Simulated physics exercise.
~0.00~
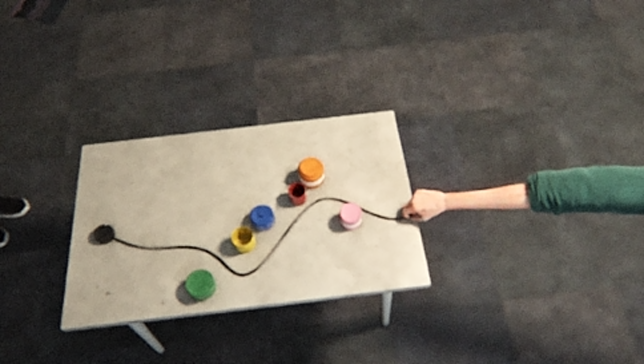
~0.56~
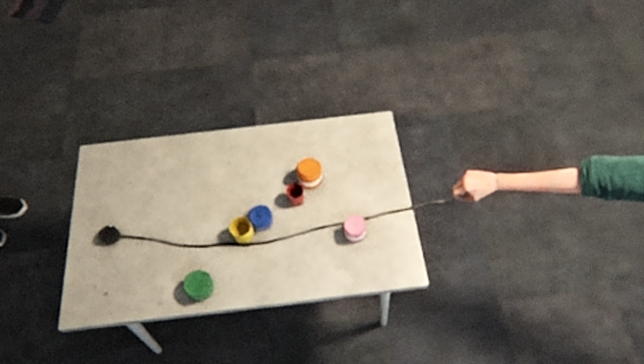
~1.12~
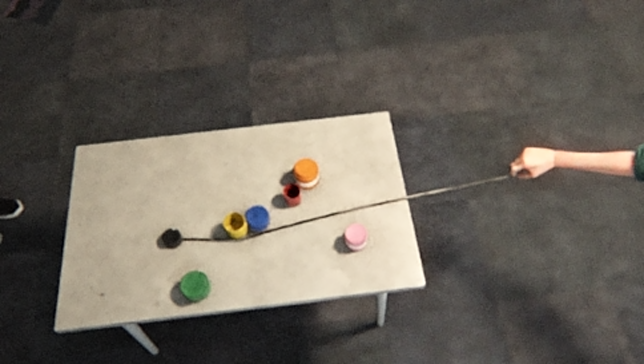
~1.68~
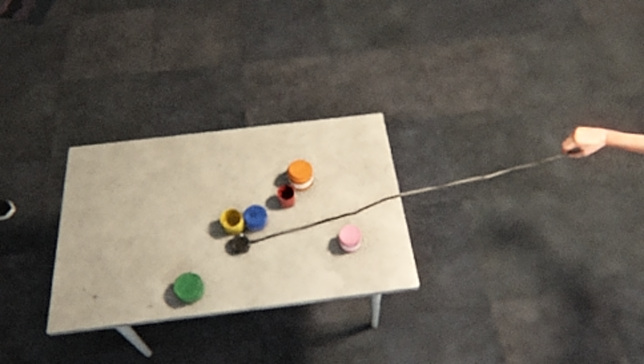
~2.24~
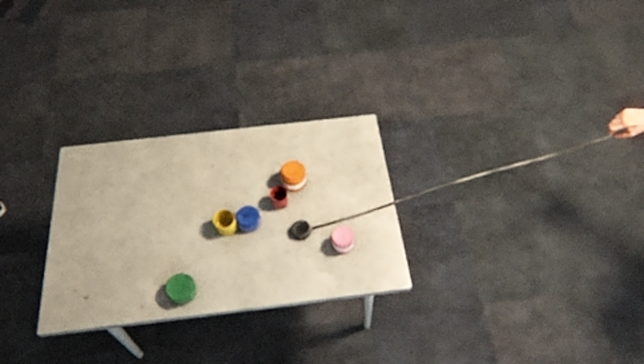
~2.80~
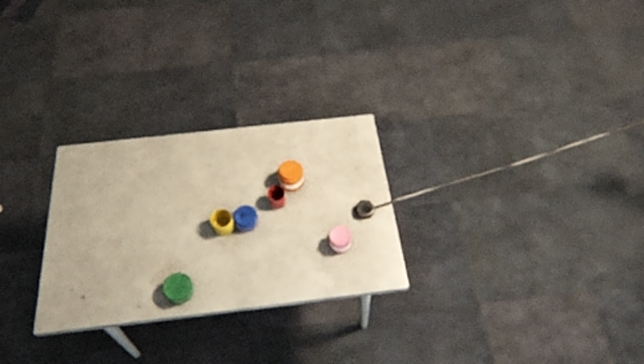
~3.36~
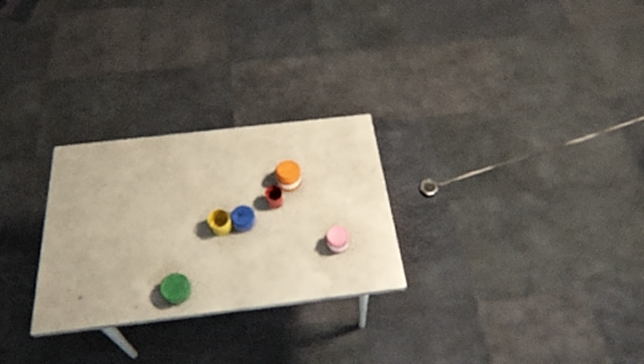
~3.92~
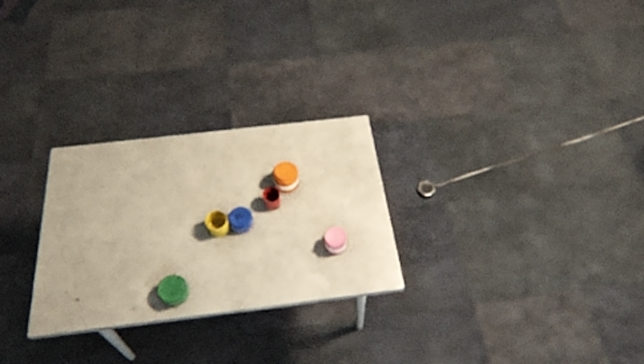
The footage shows a hand pulling a black wire rightward across a pale table holding six colourful containers, straightening it and nudging the yellow and pink ones slightly, before the round black object at its end slides between them and off the right edge, leaving all six on the table.
